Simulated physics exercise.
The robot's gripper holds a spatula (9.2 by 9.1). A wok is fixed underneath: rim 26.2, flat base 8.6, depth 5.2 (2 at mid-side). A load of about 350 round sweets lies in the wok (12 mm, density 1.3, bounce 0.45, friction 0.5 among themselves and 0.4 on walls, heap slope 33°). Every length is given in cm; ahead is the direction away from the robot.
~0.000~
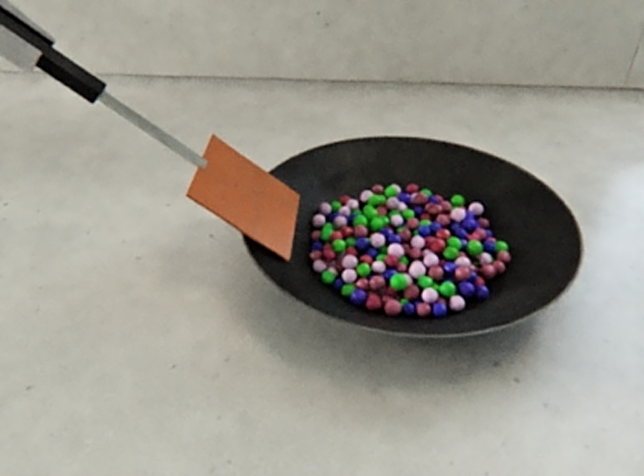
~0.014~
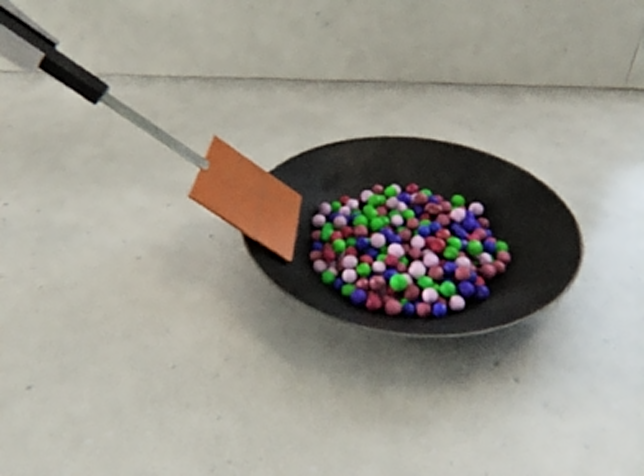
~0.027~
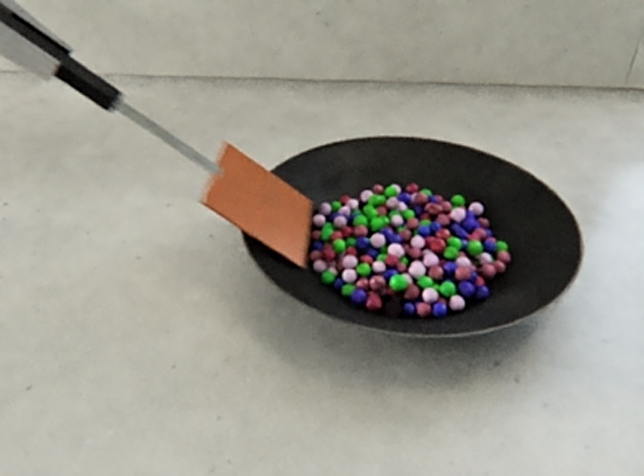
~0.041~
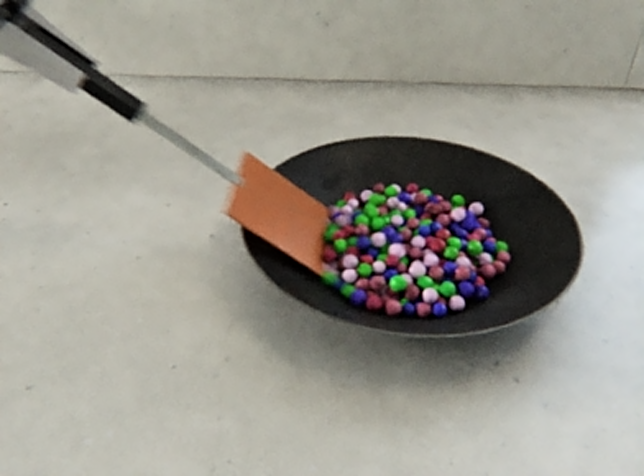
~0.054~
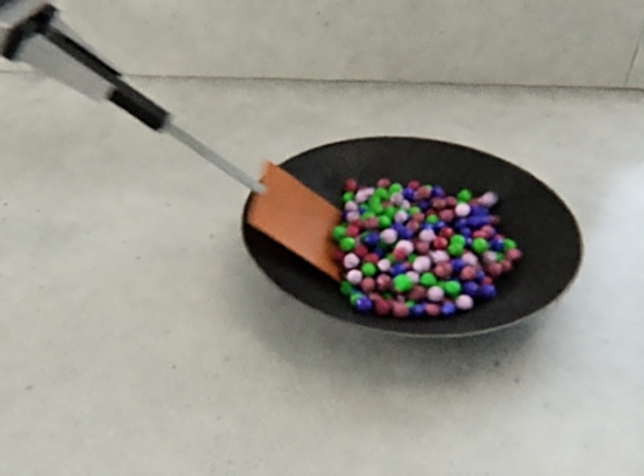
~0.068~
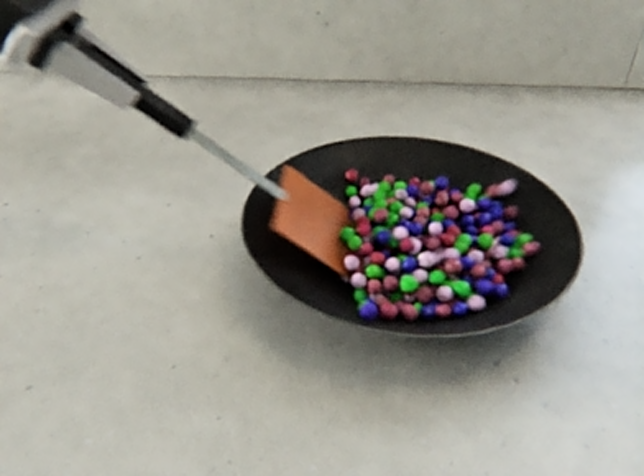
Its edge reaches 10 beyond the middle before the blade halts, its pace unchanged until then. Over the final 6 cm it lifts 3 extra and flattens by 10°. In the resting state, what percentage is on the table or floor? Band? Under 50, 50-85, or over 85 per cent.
50-85 per cent.
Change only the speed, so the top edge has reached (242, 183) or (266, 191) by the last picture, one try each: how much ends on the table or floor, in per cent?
Close to 50 per cent in the first try and close to 60 per cent in the second.
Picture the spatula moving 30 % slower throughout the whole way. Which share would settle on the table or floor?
About 60 %.
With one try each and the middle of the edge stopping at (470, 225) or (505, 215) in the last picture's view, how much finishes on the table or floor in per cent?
Close to 35 and close to 55 per cent, respectively.
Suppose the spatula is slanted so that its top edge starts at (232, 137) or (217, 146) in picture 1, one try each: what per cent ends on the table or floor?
Close to 70 and 65 percent respectively.
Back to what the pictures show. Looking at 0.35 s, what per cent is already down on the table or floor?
I'd put it at around 35 per cent.
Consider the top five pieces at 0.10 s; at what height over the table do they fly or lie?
Height: Approx. 7 cm.
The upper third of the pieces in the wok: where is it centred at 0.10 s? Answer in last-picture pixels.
Estimated point: Close to (472, 231).
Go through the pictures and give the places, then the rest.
The first picture shows spatula top edge at (200, 162), sloping 39°; upper third of the load around (405, 237), from x 315 to 505, top at y 190; 351 in the wok.
The second picture shows spatula top edge at (202, 164), sloping 39°; upper third of the load around (405, 237), from x 315 to 505, top at y 190.
The third picture shows spatula top edge at (214, 170), sloping 39°; upper third of the load around (405, 237), from x 315 to 505, top at y 190.
The fourth picture shows spatula top edge at (236, 180), sloping 39°; upper third of the load around (406, 237), from x 320 to 505, top at y 190.
The fifth picture shows spatula top edge at (258, 188), sloping 39°; upper third of the load around (415, 234), from x 330 to 510, top at y 185.
The sixth picture shows spatula top edge at (281, 195), sloping 39°; upper third of the load around (426, 233), from x 330 to 530, top at y 175; 351 in the wok.
By 0.10 s, sloping 39°, highest piece 7 above the table; 348 in the wok, 3 on the blade or in flight.
By 0.13 s, sloping 37°, highest piece 9 above the table; 339 in the wok, 12 on the blade or in flight.
By 0.35 s, sloping 29°, highest piece 18 above the table; 129 on the table or floor, 119 in the wok, 103 on the blade or in flight.
By 1.40 s, sloping 29°, highest piece 3 above the table; 233 on the table or floor, 118 in the wok.
Final count, 233 on the table or floor, 118 in the wok. That is 66 % on the table or floor.
